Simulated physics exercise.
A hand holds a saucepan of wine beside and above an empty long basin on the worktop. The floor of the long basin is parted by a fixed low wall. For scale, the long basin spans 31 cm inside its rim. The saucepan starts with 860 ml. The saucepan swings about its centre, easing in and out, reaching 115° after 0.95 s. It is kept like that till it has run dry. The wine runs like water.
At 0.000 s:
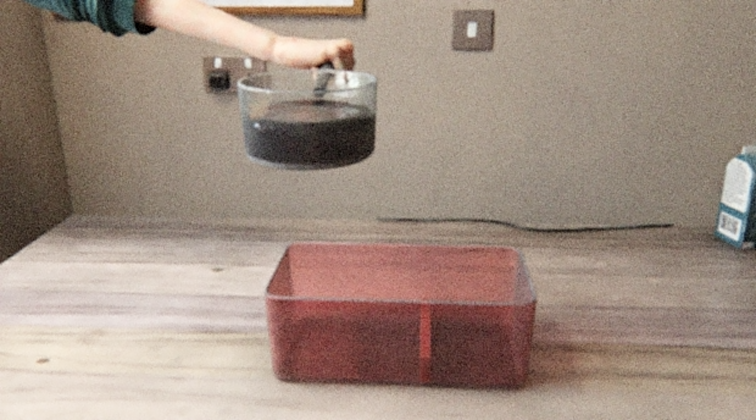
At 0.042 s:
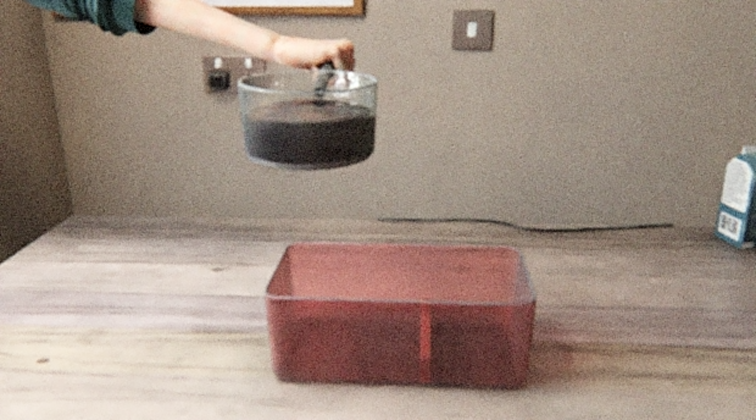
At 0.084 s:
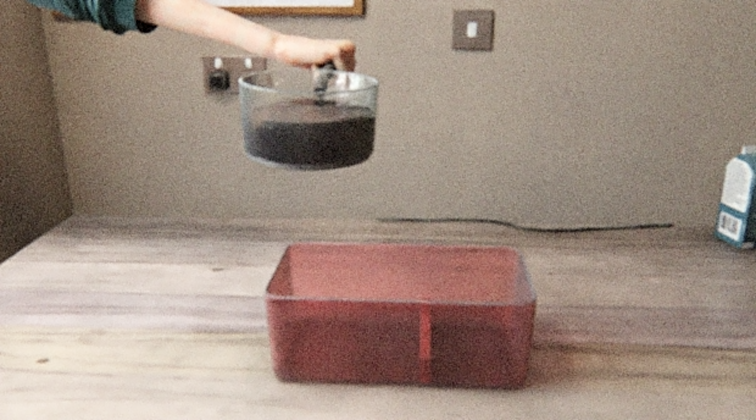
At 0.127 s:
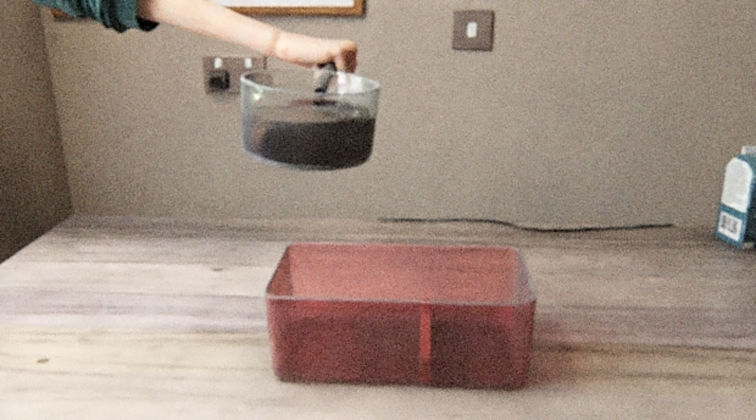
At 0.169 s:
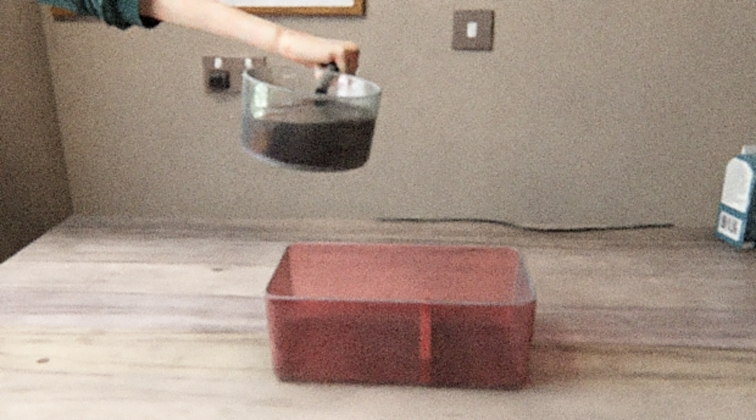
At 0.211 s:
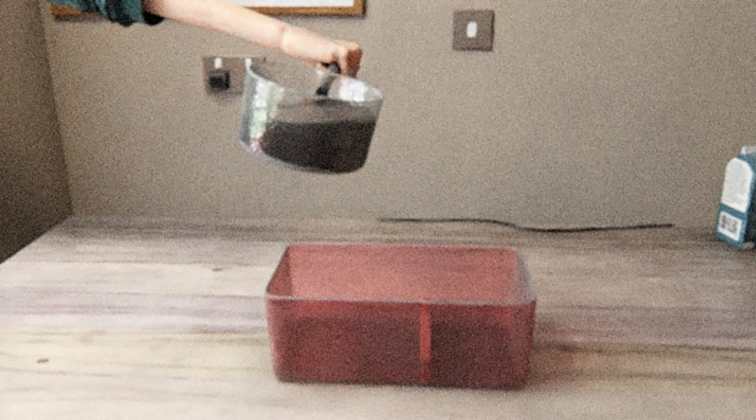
A hand reaching in from the upper left holds a clear, glass-like pan of dark wine in the air and gradually tilts it slightly, its right side dipping lower. Below and to the right, an empty, translucent red long basin sits on a pale wood-grain worktop, with a dark cable behind and a teal-and-white container at the far right. The fixed, front-on view shows a room with a grey-beige wall, sockets and a switch.
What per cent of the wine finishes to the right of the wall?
About 44 per cent.
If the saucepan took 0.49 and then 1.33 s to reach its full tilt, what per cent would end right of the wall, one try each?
First 25, then 50 per cent.
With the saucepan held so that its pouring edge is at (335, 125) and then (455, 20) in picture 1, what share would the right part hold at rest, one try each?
First 15, then 55 per cent.
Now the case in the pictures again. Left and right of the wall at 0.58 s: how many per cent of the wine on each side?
Near 2 on the left, 1 on the right.
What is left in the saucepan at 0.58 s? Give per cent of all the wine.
Some 62 per cent.
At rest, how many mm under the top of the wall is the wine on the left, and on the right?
Some 18 mm on the left and 14 mm on the right.
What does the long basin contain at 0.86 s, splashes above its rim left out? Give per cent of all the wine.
Some 74 per cent.
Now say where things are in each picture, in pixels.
The first frame shows tilt 0°; pouring edge (376, 83); surface from (248, 109) to (374, 111); the long basin's rim runs from (277, 268) to (528, 275); the wall's top is at (426, 326).
The second frame shows tilt 1°; pouring edge (376, 83); surface from (248, 110) to (373, 111).
The third frame shows tilt 2°; pouring edge (377, 85); surface from (248, 110) to (374, 112).
The fourth frame shows tilt 5°; pouring edge (378, 89); surface from (248, 109) to (374, 112).
The fifth frame shows tilt 9°; pouring edge (380, 94); surface from (248, 109) to (374, 113).
The sixth frame shows tilt 13°; pouring edge (382, 99); surface from (247, 109) to (376, 114).
By 0.58 s the tilt is 78° and 61 per cent is still to pour, 2 is left of the wall and 1 right of it.
By 0.86 s the tilt is 112° and 9 per cent is still to pour, 28 is left of the wall and 47 right of it.
By 1.14 s the tilt is 115° and 0 per cent is still to pour, 54 is left of the wall and 43 right of it.
By 1.45 s the tilt is 115° and 0 per cent is still to pour, 54 is left of the wall and 44 right of it.
At rest 54 per cent lies left of the wall, 44 right of it and 2 outside.
